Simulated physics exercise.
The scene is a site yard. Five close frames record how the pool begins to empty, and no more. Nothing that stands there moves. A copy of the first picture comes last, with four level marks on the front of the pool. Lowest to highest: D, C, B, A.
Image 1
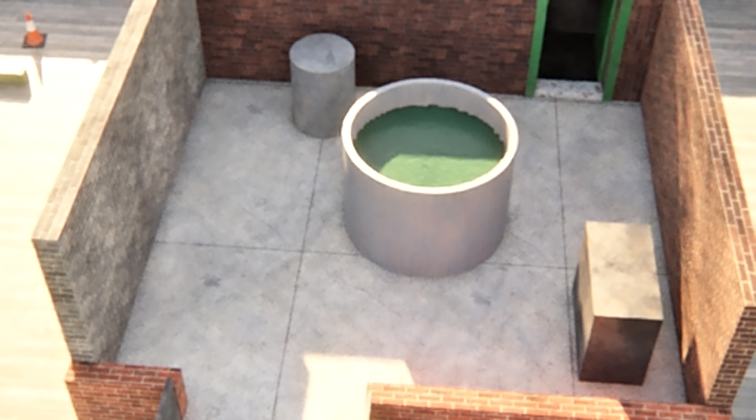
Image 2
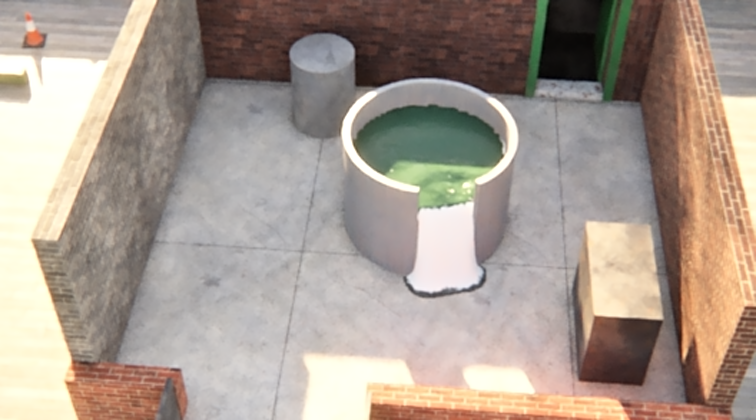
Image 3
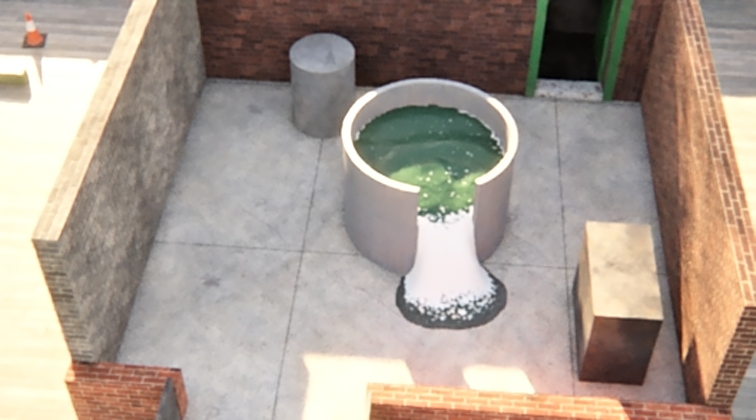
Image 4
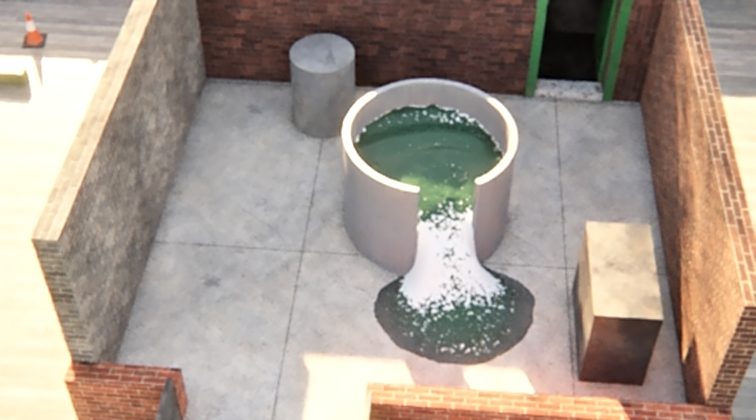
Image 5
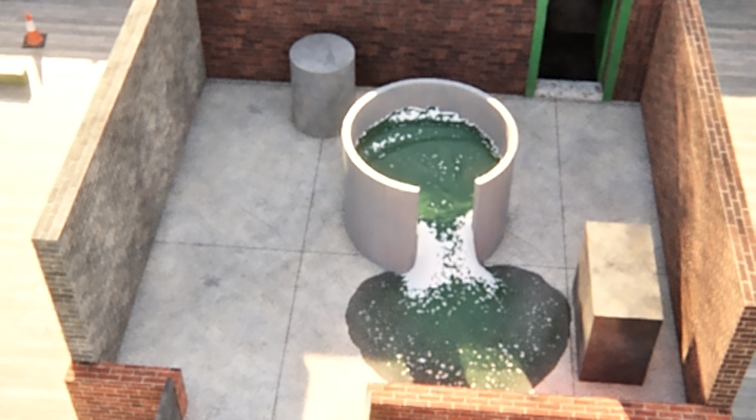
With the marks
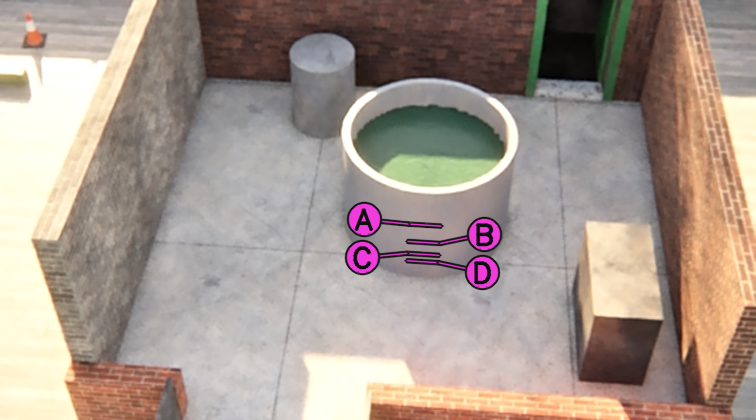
A large round tank of green water stood in a walled yard, then water poured through a gap in its front, foaming white and spreading across the concrete in a widening dark green puddle.
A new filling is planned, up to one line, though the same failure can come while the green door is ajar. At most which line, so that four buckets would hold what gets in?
A will do.
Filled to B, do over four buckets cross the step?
No.
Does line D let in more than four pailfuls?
No, that is safe.
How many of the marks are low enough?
All four.
On the marked copy, A at (424, 225); B at (423, 242); C at (423, 254); D at (422, 261); from the bottom up D, C, B, A.
With A, a bucket or two gets in.
With B, nothing gets over.
With C, nothing gets over.
With D, nothing gets over.
